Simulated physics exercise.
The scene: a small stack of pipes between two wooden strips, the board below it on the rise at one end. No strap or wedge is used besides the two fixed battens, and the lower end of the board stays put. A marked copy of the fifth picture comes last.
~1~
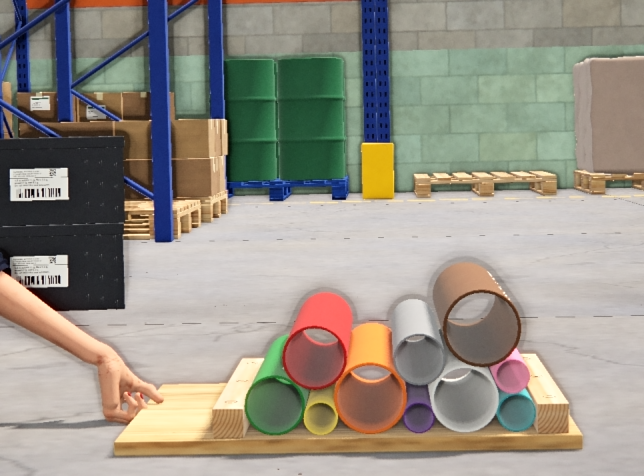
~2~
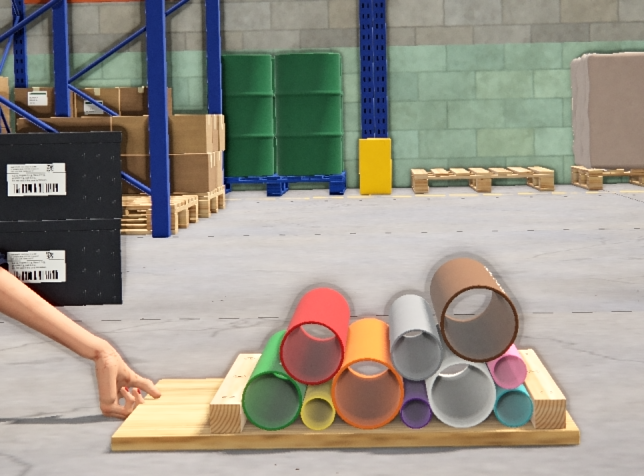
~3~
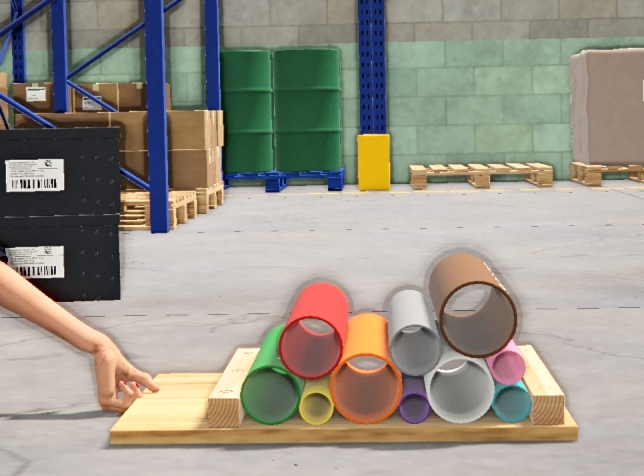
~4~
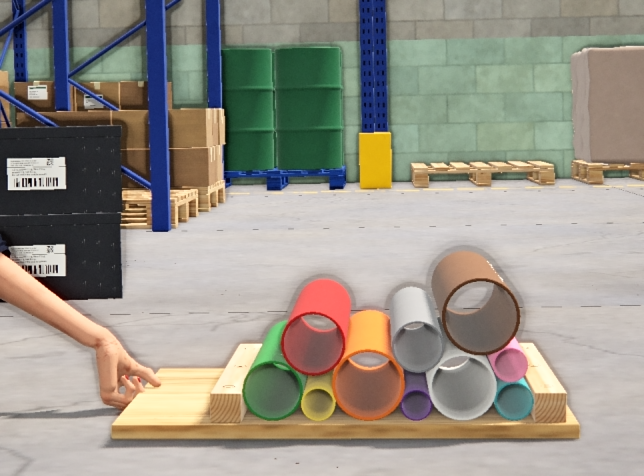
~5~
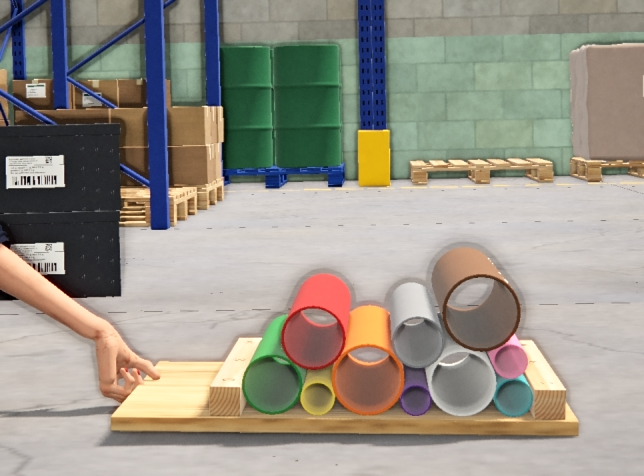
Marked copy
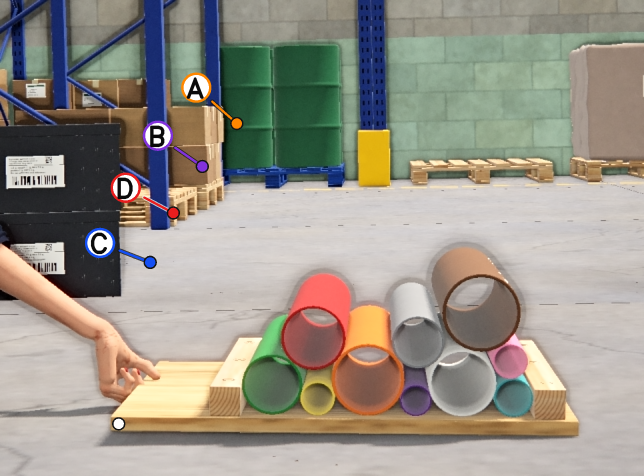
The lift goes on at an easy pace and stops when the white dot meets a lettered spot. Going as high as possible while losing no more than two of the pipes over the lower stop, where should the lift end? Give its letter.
A is the limit.
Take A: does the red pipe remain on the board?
Yes.
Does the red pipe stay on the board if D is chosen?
Yes.
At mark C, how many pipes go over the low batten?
It comes to two.
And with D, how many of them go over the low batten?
At D the number is two.
On the marked copy, A at (237, 123); B at (203, 167); C at (150, 263); D at (173, 213); the white dot at (119, 424).
Following A. Soon after the start, board at 22°.
Later, board at 42°.
In the end, board at 43°, two over the low batten (pink, brown).
As for the rest, B two over the low batten (pink, brown); C two over the low batten (pink, brown); D two over the low batten (pink, brown).
